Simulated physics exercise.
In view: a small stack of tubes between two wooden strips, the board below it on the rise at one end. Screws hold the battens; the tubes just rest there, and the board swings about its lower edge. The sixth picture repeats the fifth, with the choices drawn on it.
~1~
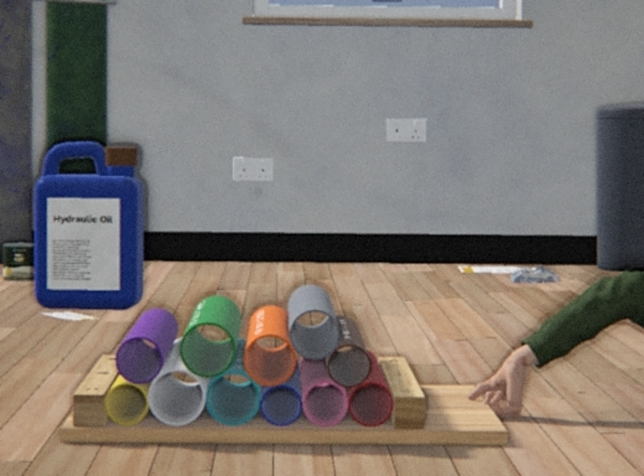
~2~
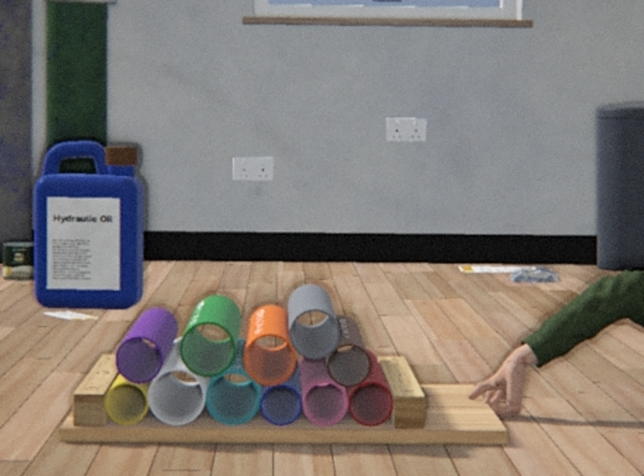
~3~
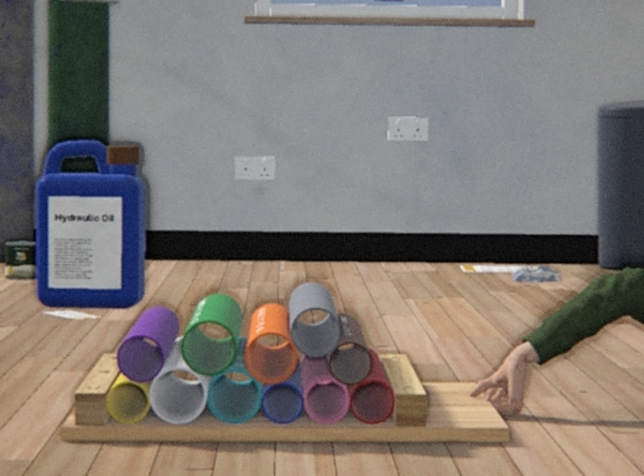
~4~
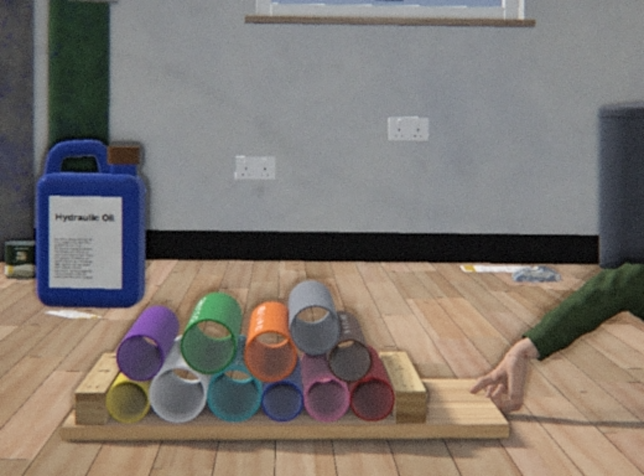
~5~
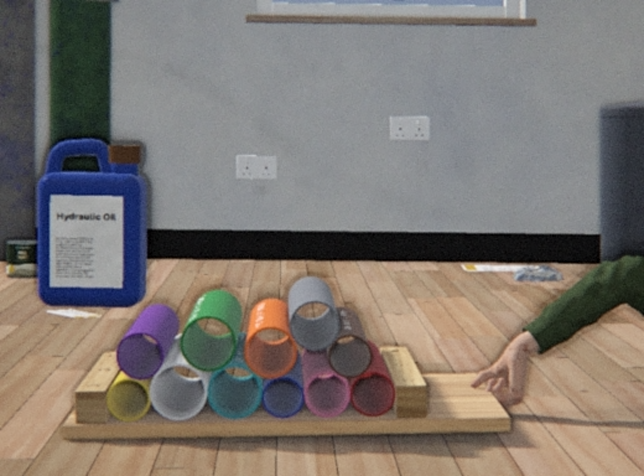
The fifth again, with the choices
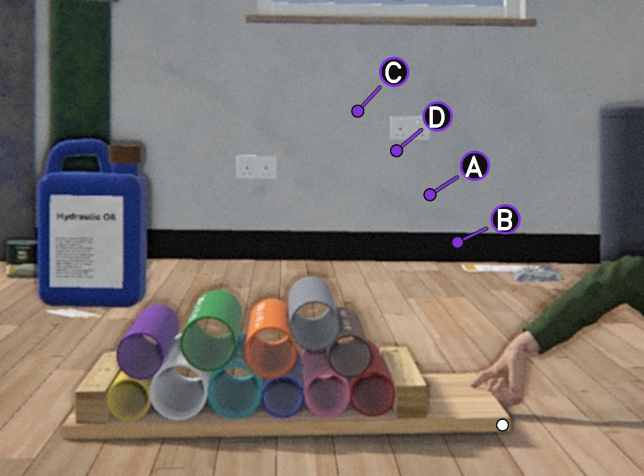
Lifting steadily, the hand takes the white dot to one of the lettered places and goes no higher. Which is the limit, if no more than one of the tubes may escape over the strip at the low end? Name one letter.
It can be raised to B.
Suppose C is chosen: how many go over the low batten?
It comes to five.
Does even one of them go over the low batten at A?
Yes.
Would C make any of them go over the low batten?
At C: Yes.
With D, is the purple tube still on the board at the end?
No.
On the marked copy, A at (430, 195); B at (457, 242); C at (358, 111); D at (397, 151); the white dot at (503, 425).
With B. Early on, board at 16°.
Further on, board at 26°.
At the end, board at 26°, one over the low batten (purple).
As for the rest, A five over the low batten; C five over the low batten; D five over the low batten.
